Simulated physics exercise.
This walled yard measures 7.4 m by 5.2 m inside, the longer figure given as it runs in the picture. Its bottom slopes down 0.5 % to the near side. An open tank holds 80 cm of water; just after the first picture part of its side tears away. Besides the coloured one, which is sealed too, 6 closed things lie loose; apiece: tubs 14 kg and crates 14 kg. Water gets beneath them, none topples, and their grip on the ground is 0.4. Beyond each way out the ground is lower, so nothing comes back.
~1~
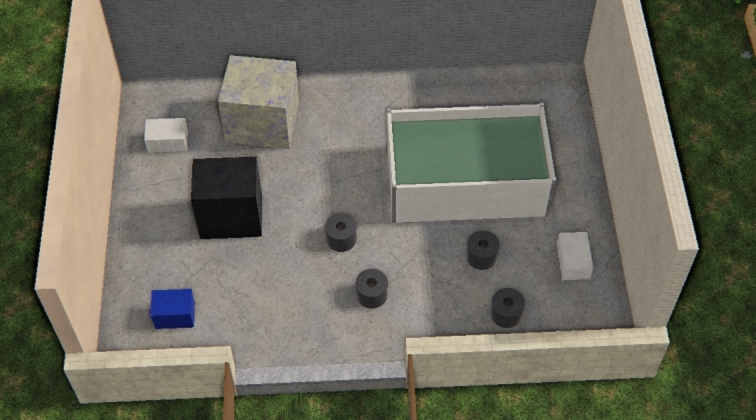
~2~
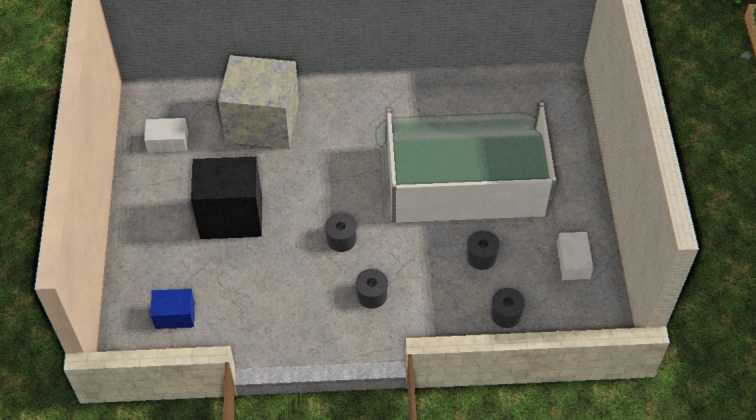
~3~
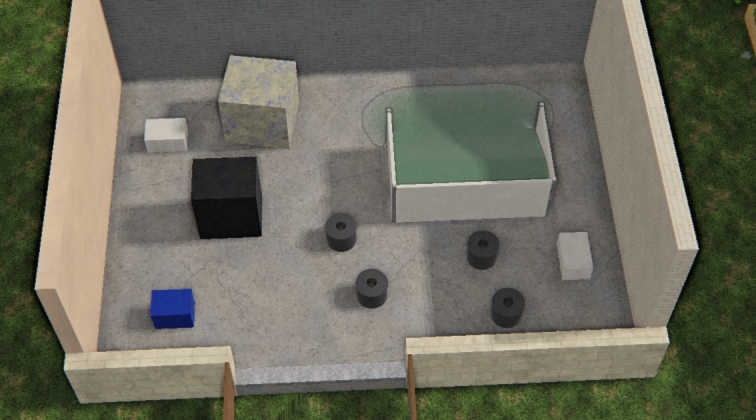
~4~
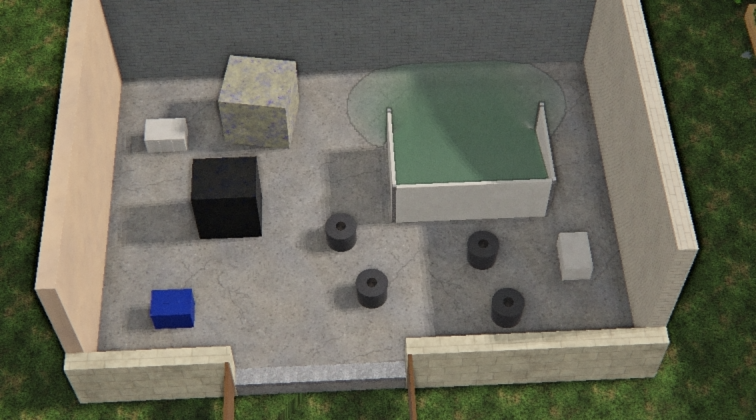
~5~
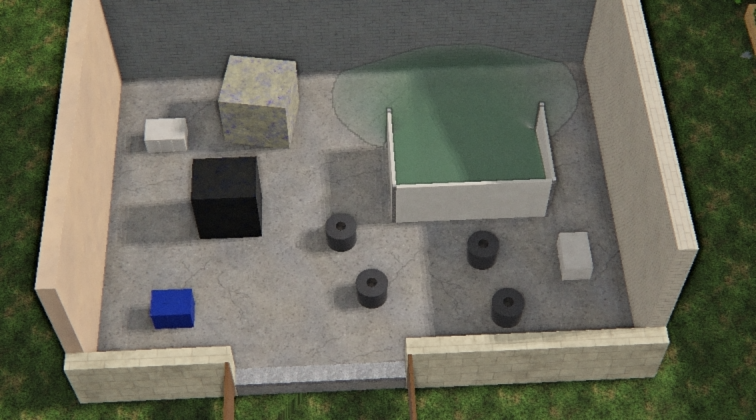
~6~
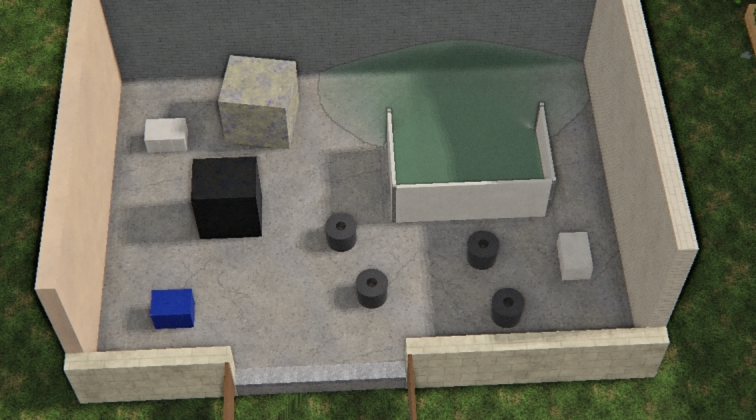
Green water spreads from the tank's open far side across the yard toward the back wall.
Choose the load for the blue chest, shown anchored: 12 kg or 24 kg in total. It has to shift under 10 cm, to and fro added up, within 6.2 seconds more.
Verdict: Only the larger load is enough.
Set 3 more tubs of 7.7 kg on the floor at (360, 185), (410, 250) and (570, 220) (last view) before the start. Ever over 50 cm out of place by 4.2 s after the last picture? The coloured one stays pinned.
In that order: Short of it, under, past it.
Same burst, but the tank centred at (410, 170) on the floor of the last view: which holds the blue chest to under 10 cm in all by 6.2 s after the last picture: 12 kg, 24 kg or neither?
Then only the larger load is enough.
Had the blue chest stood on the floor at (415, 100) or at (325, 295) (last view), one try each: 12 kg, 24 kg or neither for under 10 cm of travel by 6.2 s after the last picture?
In that order: Neither is enough; the smaller is enough.
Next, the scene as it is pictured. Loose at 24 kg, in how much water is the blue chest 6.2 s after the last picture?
About 7 cm.
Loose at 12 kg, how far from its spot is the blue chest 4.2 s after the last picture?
About 20 cm.
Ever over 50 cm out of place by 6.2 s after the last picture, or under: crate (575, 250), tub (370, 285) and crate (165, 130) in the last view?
In turn: Past it, less, over.
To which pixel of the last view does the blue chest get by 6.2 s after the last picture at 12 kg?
Around (196, 320).
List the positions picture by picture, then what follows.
In the first frame, the blue chest at (171, 302), on the bottom; 2.9 m2 under water; 0 of 7 have shifted.
In the second frame, the blue chest at (171, 302), on the bottom; water covers 4.3 m2; 0 of 7 have shifted.
In the third frame, the blue chest at (171, 302), on the bottom; 6.0 m2 under water; 0 of 7 have shifted.
In the fourth frame, the blue chest at (171, 302), on the bottom; 7.8 m2 under water; 0 of 7 have shifted.
In the fifth frame, the blue chest at (171, 302) rests on the ground; water covers 8.5 m2; 0 of 7 have shifted.
In the sixth frame, the blue chest at (171, 302), on the bottom; water covers 9.0 m2; 0 of 7 have shifted.
Then, 0.6 s after the last picture the blue chest would be 0 cm from its start with 12 kg and 0 cm from its start with 24 kg; 0 cm of water round it then.
Then, 2.3 s after the last picture the blue chest would be 0 cm from its start with 12 kg and 0 cm from its start with 24 kg; 0 cm of water round it then.
Then, 4.2 s after the last picture the blue chest would be 21 cm from its start with 12 kg and 0 cm from its start with 24 kg; 4 cm of water round it then.
Then, 6.2 s after the last picture the blue chest would be 47 cm from its start with 12 kg and 0 cm from its start with 24 kg; 7 cm of water round it then.
